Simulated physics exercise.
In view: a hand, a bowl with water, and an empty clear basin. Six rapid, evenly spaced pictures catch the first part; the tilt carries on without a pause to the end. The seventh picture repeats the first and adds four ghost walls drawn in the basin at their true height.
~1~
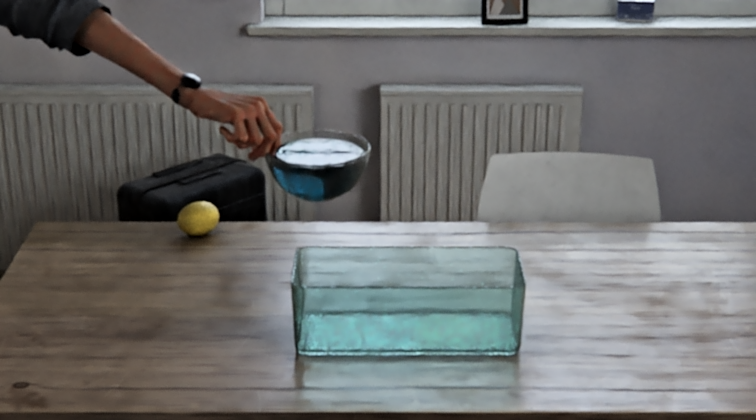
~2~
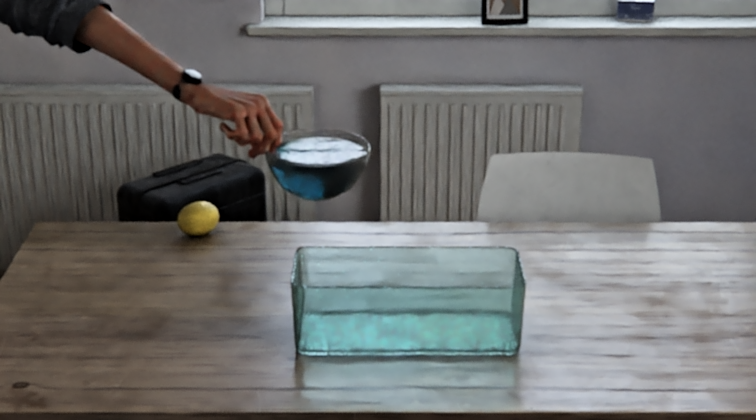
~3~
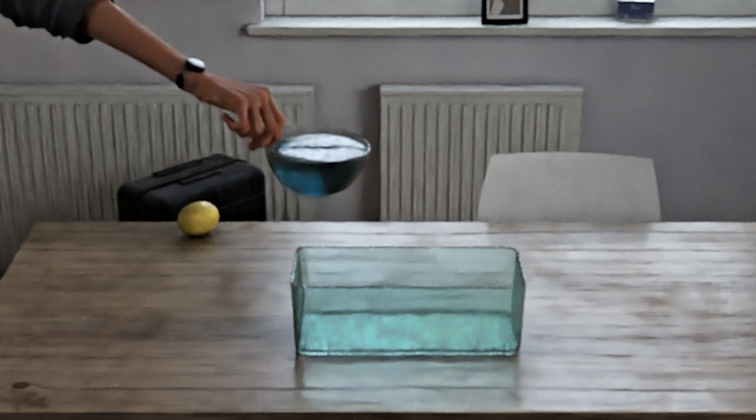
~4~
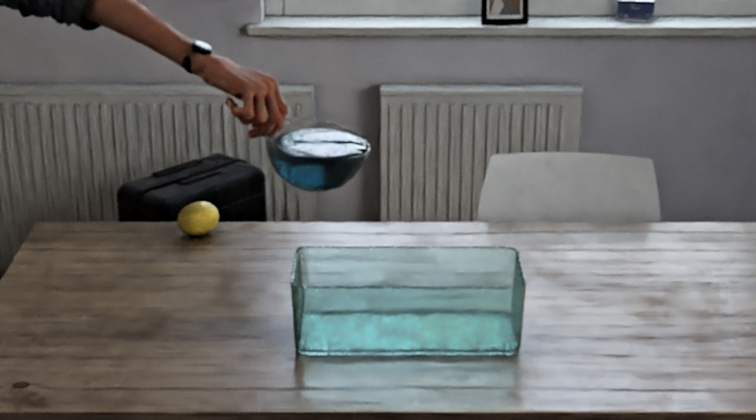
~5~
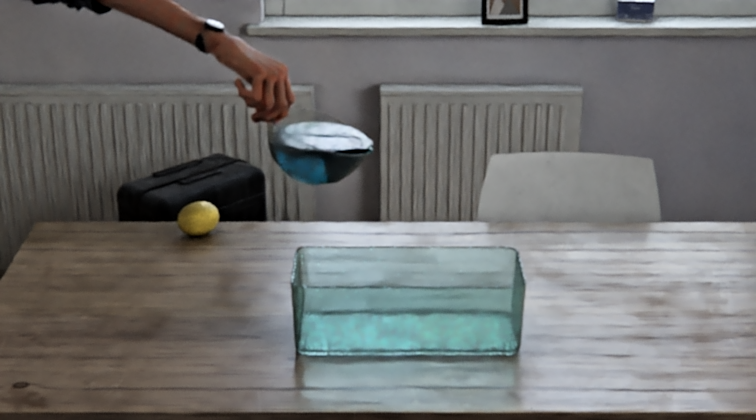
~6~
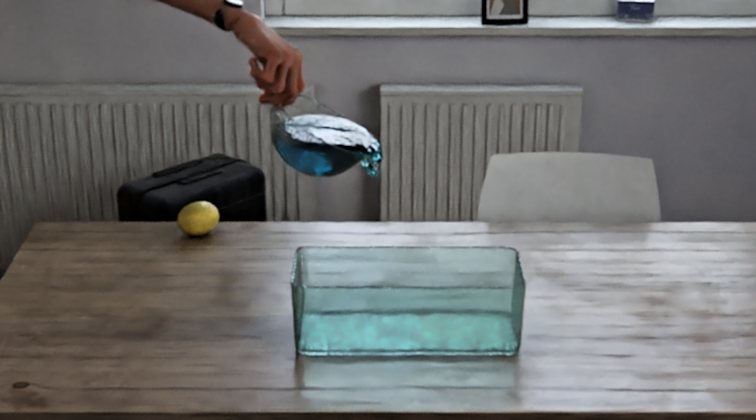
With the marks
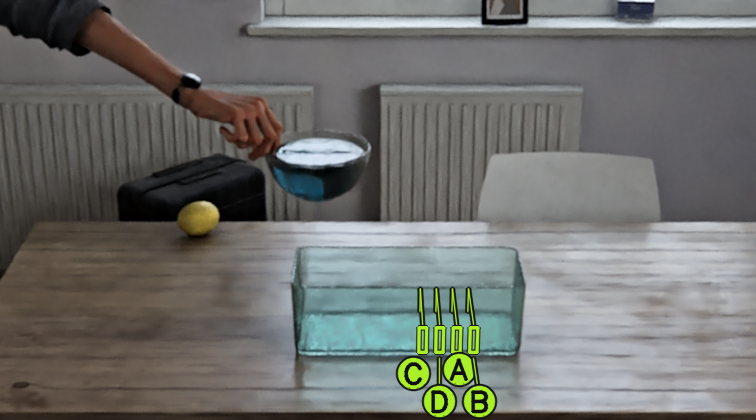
A hand held a glass bowl of blue water above an empty clear basin on a wooden table, then gradually tipped it to the right until water began slipping over the lip.
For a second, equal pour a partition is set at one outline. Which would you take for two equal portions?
Use slot A.
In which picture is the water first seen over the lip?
In picture 5.
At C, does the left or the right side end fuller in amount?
The right one.
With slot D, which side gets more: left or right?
The right one.
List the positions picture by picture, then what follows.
The first frame shows upright, lip at (368, 147); basin from (295, 351) to (521, 351); nothing has left yet.
The second frame shows upright, lip at (368, 147); nothing has left yet.
The third frame shows tipped about 5°, lip at (368, 147); nothing has left yet.
The fourth frame shows tipped about 12°, lip at (368, 147); nothing has left yet.
The fifth frame shows tipped about 20°, lip at (368, 147); water is over the lip, down to (368, 147).
The sixth frame shows tipped about 31°, lip at (368, 147); water is over the lip, down to (373, 171).
In lime, A at (456, 357); B at (473, 357); C at (422, 357); D at (439, 357).
With A, about 46 % ends left of the wall and 52 % right of it.
With B, about 80 % ends left of the wall and 18 % right of it.
With C, about 13 % ends left of the wall and 86 % right of it.
With D, about 20 % ends left of the wall and 78 % right of it.
